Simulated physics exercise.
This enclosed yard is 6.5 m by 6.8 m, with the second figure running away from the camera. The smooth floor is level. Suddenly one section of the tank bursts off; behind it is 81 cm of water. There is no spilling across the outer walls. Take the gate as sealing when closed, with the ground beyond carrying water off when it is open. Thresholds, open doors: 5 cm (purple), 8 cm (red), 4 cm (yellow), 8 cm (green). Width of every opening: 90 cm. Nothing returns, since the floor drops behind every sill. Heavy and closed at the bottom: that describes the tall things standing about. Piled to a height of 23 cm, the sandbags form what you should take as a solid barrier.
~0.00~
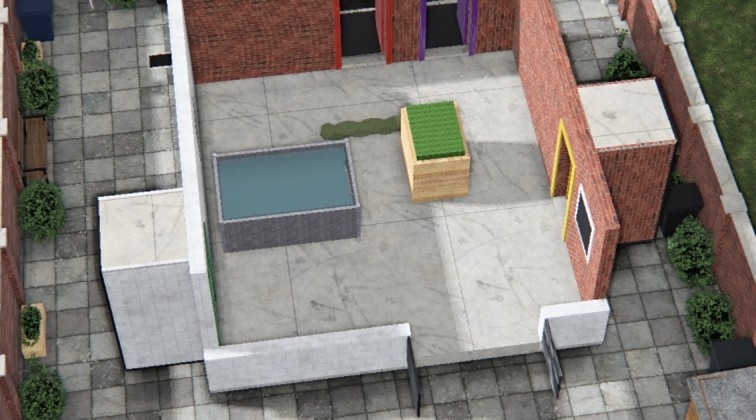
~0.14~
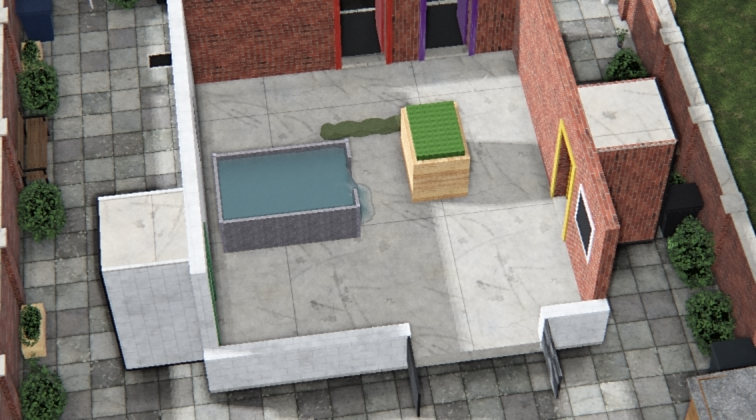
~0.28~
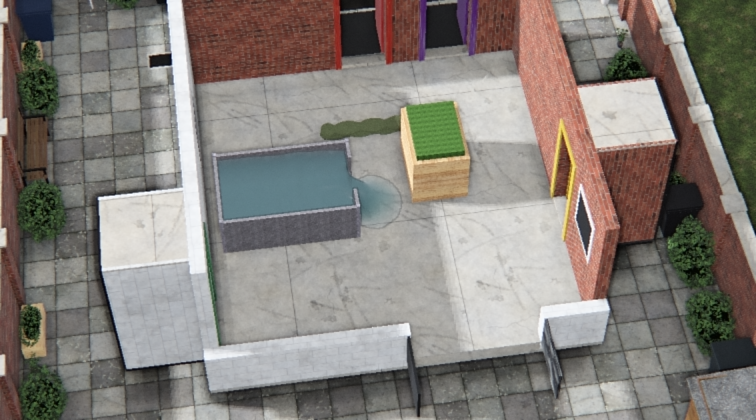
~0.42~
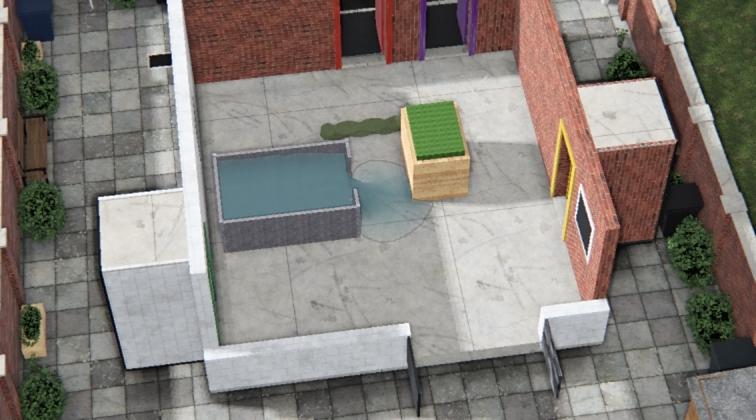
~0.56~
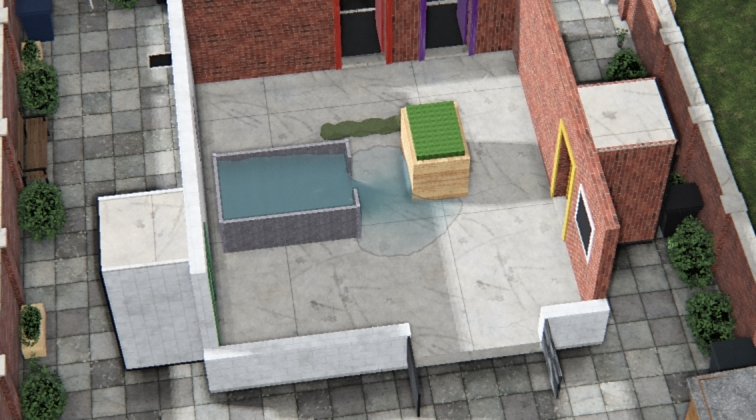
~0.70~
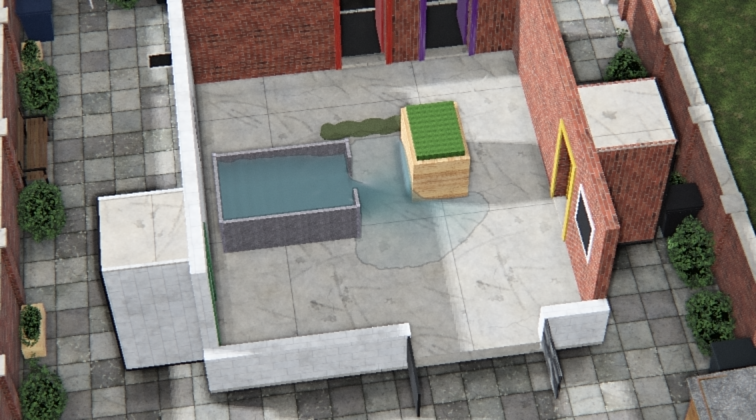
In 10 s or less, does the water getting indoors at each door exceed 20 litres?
Purple door: Does not exceed it; red door: Does not exceed it; yellow door: Exceeds it; green door: Does not exceed it.
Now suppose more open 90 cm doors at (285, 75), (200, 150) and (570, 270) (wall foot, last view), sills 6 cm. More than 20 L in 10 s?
In turn: Short of it, beyond it, beyond it.
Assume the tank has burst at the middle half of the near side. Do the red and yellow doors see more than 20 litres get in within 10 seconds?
Red: Within the limit; yellow: Exceeding the limit.
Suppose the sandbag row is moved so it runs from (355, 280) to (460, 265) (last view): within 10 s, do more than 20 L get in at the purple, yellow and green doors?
Door by door: Purple limit kept, yellow limit exceeded, green limit kept.
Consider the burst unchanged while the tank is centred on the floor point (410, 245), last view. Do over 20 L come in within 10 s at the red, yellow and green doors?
With respect to that limit, red ends up inside it, yellow ends up outside it, green ends up inside it.
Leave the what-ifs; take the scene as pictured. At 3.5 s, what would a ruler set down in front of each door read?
Purple 4 cm, red 5 cm, yellow 11 cm, green 0 cm.
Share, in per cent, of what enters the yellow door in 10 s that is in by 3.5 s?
Share: ~ 50 %.
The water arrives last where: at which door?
Answer: The green door.
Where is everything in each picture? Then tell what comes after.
Still water, 81 cm deep, in the tank at (285, 183), in the first picture.
Water pours out at (351, 194) and has run 0.4 m, to (365, 219); typically 7 cm deep outside, 81 cm at the tank's back, in the second picture.
The front is at (398, 202), 0.9 m from the gap at (351, 194); 0.7 m2 of floor is under water; 81 cm left at the back of the tank, in the third picture.
The front is at (428, 207), 1.4 m from the gap at (351, 195); 1.7 m2 of floor is under water; 81 cm left at the back of the tank, in the fourth picture.
Water pours out at (351, 195) and has run 2.0 m, to (457, 208); typically 5 cm deep outside, 80 cm at the tank's back, in the fifth picture.
Water pours out at (351, 194) and has run 2.5 m, to (484, 210); typically 4 cm deep outside, 74 cm at the tank's back, in the sixth picture.
After 1.4 s water covers 25 % of the floor and is deepest (50 cm) near (408, 191); purple door not reached, red door not reached, yellow door 6 cm at the sill, 3 L in, green door not reached.
After 2.2 s water covers 45 % of the floor and is deepest (42 cm) near (399, 192); purple door not reached, red door 7 cm at the sill, 0 L in, yellow door 8 cm at the sill, 32 L in, green door not reached.
After 3.5 s water covers 50 % of the floor and is deepest (32 cm) near (408, 191); purple door 4 cm at the sill, 0 L in, red door 5 cm at the sill, 0 L in, yellow door 11 cm at the sill, 90 L in, green door not reached.
After 6.0 s water covers 65 % of the floor and is deepest (19 cm) near (399, 192); purple door 5 cm at the sill, 0 L in, red door 1 cm at the sill, 0 L in, yellow door 10 cm at the sill, 144 L in, green door 2 cm at the sill, 0 L in.
After 10.0 s water covers 85 % of the floor and is deepest (12 cm) near (400, 200); purple door 5 cm at the sill, 0 L in, red door 7 cm at the sill, 0 L in, yellow door 6 cm at the sill, 181 L in, green door 1 cm at the sill, 0 L in.
